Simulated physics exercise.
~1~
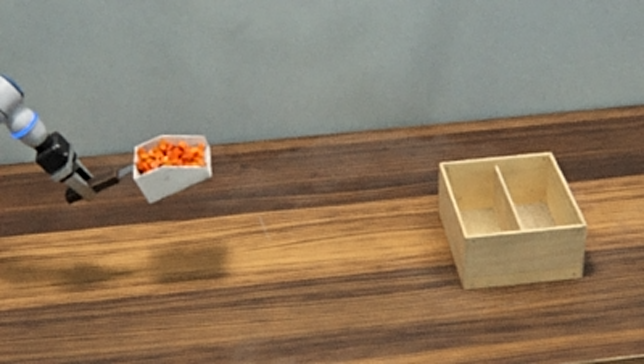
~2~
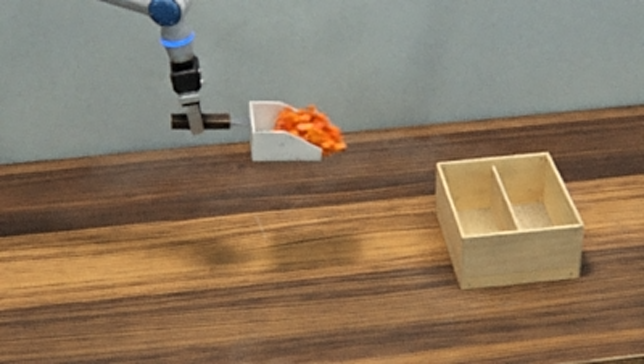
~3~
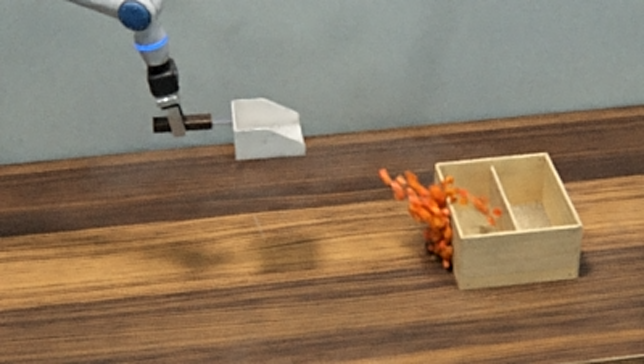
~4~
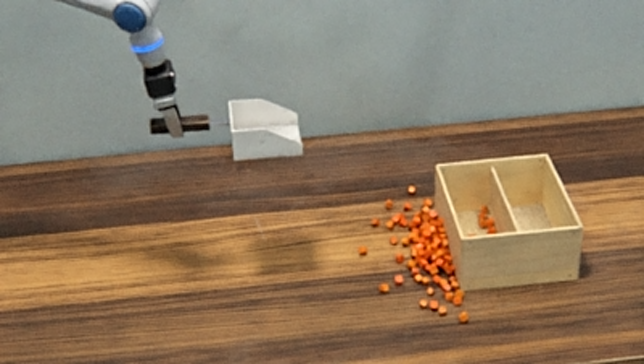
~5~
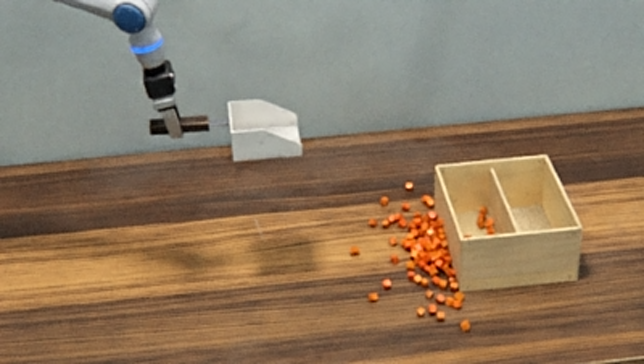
At the start, a robot arm on the left holds a white, open-fronted scoop heaped with small orange pieces above a wooden table, with a two-part wooden box to the right. The arm swings the scoop rightward and slightly up, and the pieces begin sliding out over its front. The scoop then draws back a little, already empty, while the orange cluster drops toward the box's near left edge. Most pieces miss and scatter across the table beside the box. A few land in the left compartment, the right one stays empty, and the arm stops moving.
